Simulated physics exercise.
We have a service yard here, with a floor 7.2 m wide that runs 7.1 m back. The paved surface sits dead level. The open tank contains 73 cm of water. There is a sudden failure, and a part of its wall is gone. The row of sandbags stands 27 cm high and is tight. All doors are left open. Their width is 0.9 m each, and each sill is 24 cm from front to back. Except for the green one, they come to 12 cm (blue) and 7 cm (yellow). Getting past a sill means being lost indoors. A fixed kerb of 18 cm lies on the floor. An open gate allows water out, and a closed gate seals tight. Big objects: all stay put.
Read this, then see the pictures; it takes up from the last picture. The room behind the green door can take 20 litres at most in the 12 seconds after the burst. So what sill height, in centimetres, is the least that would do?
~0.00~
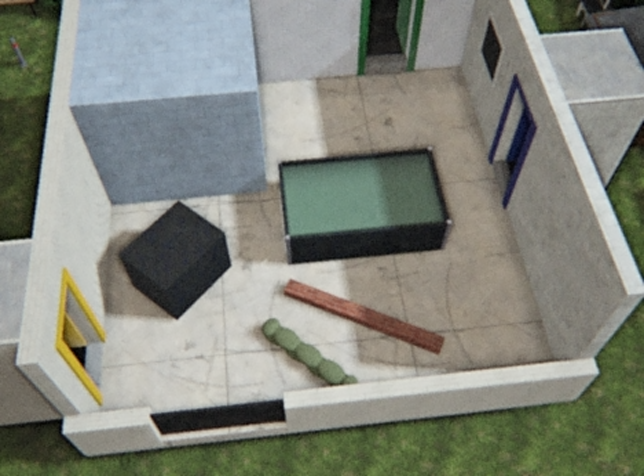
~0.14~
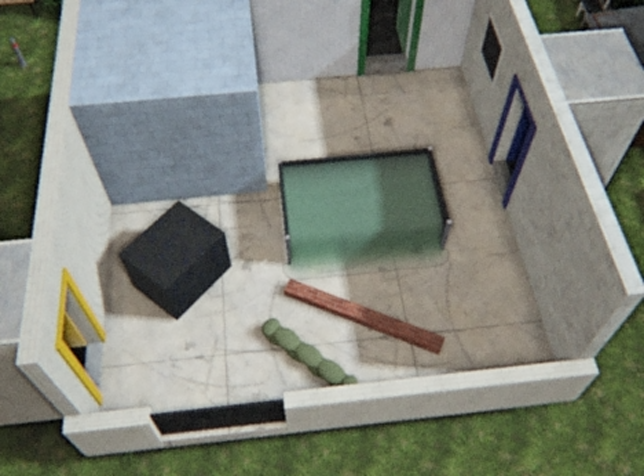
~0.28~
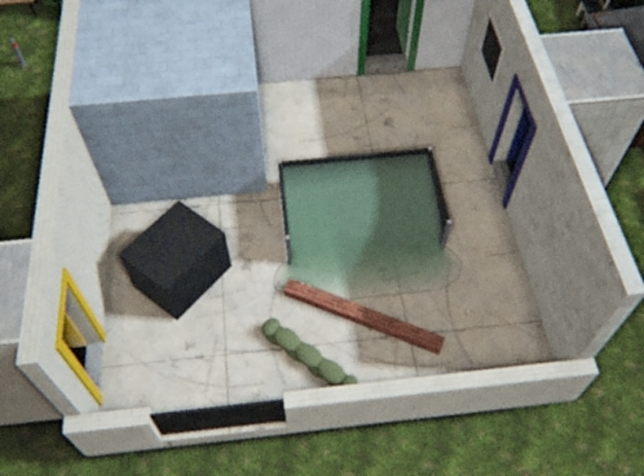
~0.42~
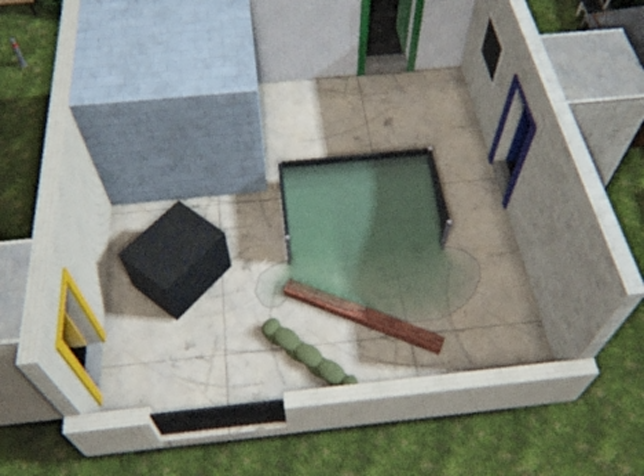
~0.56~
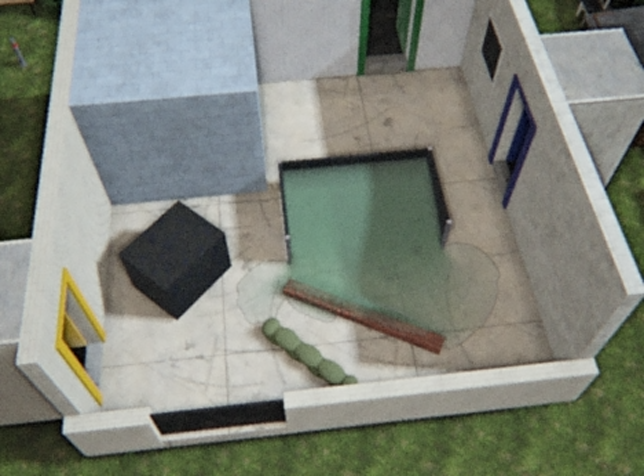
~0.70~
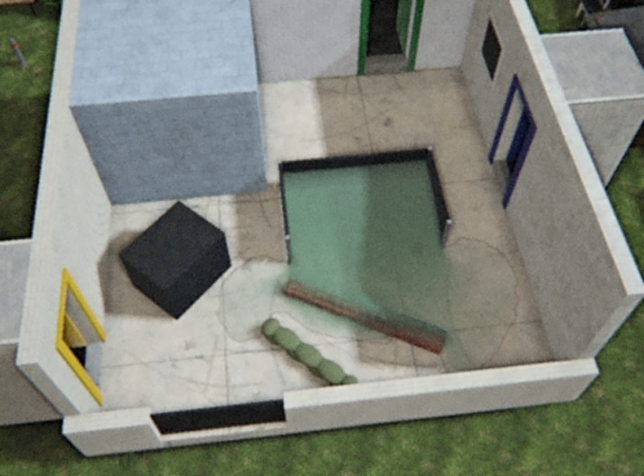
I would say 12 cm at the least.
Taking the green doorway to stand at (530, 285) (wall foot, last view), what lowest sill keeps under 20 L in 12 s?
It needs about 24 cm.
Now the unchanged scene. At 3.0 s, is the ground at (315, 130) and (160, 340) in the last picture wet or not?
In turn: Dry, flooded.
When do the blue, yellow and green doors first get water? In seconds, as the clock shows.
Arrival times: Blue 2.8 seconds, yellow 2.2 seconds, green 4.5 seconds.
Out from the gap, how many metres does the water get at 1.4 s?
Front distance: Approx. 3.8 m.
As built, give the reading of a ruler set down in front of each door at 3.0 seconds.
Depth at blue 6 cm, at yellow 9 cm, at green 0 cm.
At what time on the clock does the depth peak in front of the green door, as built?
At about 5.0 s.
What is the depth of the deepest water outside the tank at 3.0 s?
Up to some 35 centimetres, I'd say.
After 1.4 s water covers 30 % of the floor, deepest (44 cm) near (401, 324); it has not reached the green door.
After 3.0 s water covers 50 % of the floor, deepest (35 cm) near (521, 321); it has not reached the green door.
After 12.0 s water covers 95 % of the floor, deepest (11 cm) near (110, 251); 7 cm at the green door, 0 litres in over its 26 cm sill.
At the green door as built, the water arrived by 4.4 s and peaked near 16 cm at 4.8 s.
Run again over the same 12 s with other heights there, 33 litres in over 10.5 cm, 8 litres over 14.5 cm. The limit of 20 litres is kept from about 12 cm up.
